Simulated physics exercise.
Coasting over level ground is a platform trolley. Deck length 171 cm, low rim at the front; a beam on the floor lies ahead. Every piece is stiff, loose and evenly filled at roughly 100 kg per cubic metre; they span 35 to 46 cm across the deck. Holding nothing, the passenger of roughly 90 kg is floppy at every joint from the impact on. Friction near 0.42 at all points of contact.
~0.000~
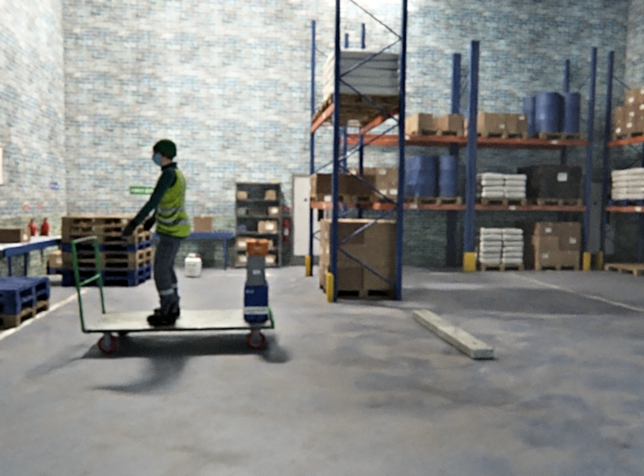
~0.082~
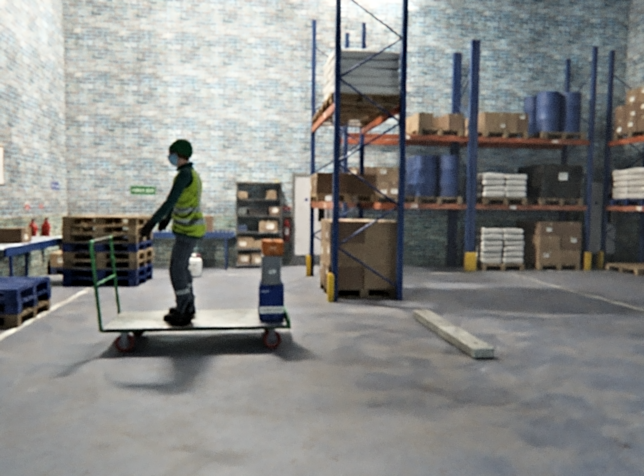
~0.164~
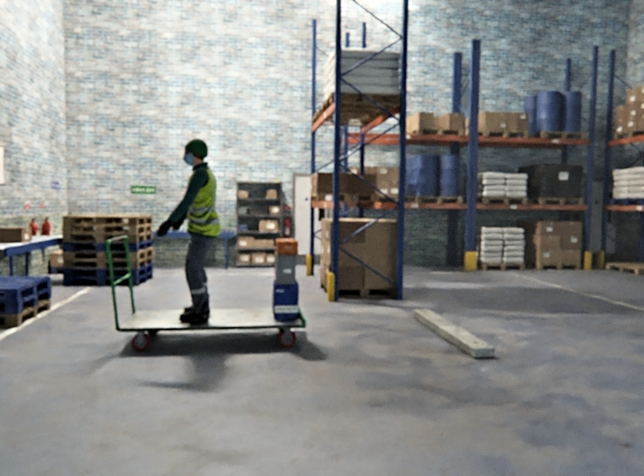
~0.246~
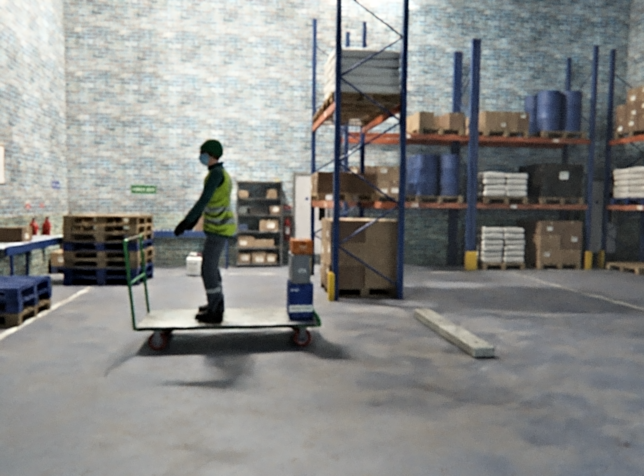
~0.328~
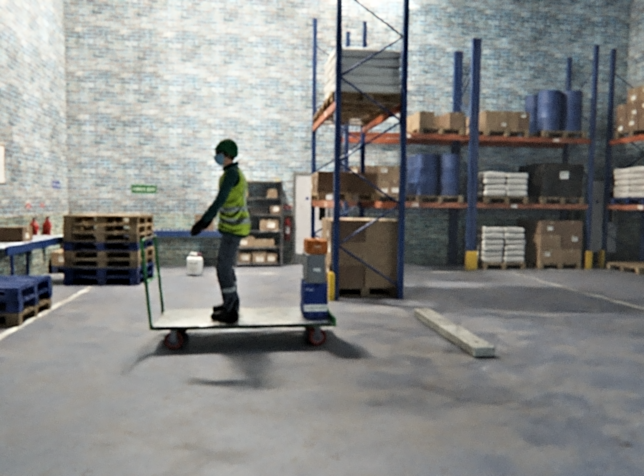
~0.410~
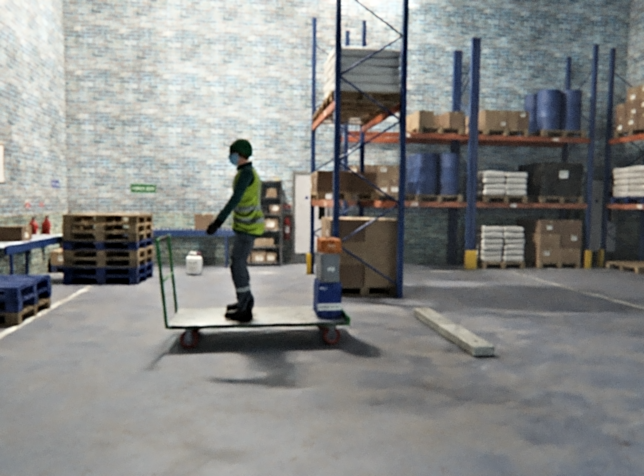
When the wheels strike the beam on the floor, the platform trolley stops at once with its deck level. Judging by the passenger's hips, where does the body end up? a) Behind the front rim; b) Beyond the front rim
The answer is a.
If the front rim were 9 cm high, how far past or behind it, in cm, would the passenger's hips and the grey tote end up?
In that case hips 0 past, grey 80 past.
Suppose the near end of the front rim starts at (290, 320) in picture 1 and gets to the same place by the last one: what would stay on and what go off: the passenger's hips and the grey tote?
Then hips on, grey off.
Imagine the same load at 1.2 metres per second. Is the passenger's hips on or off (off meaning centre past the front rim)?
Then hips on.
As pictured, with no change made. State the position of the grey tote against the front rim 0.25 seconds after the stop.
Roughly 15 cm past it.
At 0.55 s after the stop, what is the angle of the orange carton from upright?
I'd put the tilt near 110 degrees.
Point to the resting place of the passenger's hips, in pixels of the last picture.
Roughly pixel (395, 303).
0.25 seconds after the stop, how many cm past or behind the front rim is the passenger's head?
At that moment it sits around 70 cm behind the rim.
The wheels strike at 1.05 s.
After 1.30 s the passenger's hips are 49 cm behind the rim, near (405, 245) in the last picture's view.
After 1.60 s the passenger's hips are 27 cm behind the rim, near (424, 281) in the last picture's view.
After 2.05 s the passenger's hips are 43 cm behind the rim, near (409, 299) in the last picture's view.
Final state at 3.2 s, past the rim, grey tote and orange carton; behind it, blue parcel and the passenger's hips.
